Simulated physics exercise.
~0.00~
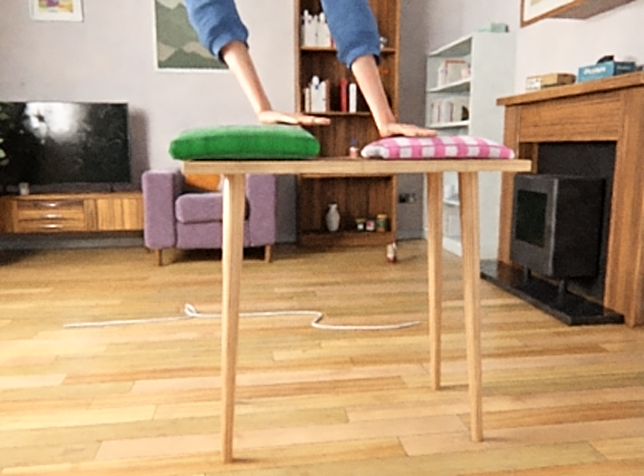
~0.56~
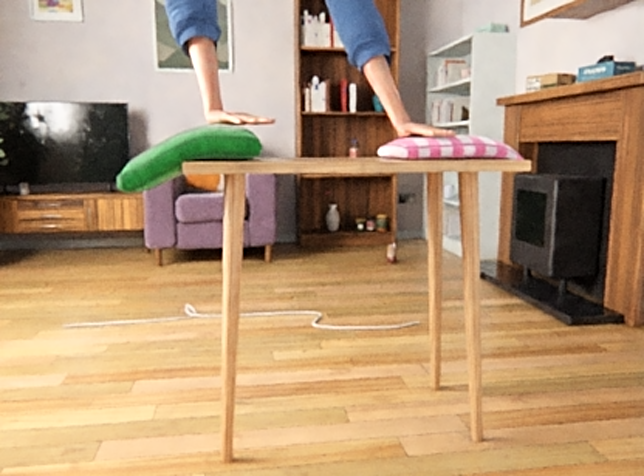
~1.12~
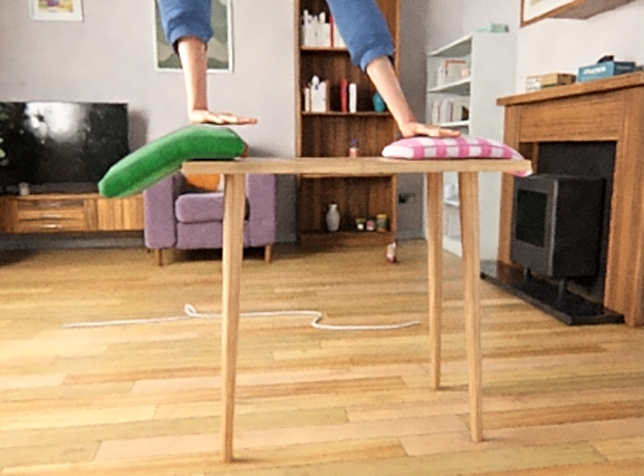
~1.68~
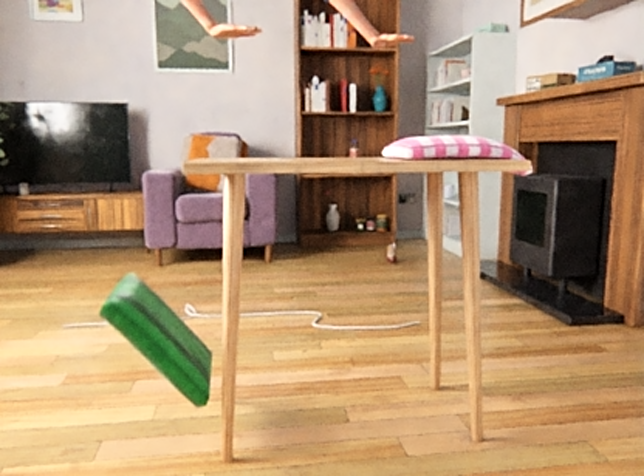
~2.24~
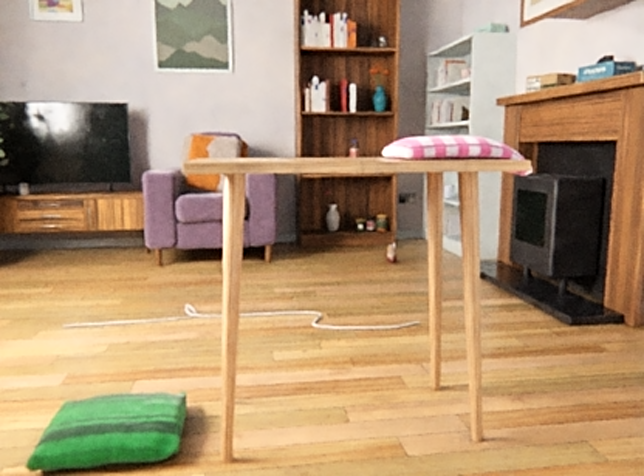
A green cushion pushed left off a wooden bench falls, while the pink checked cloth stays on top.
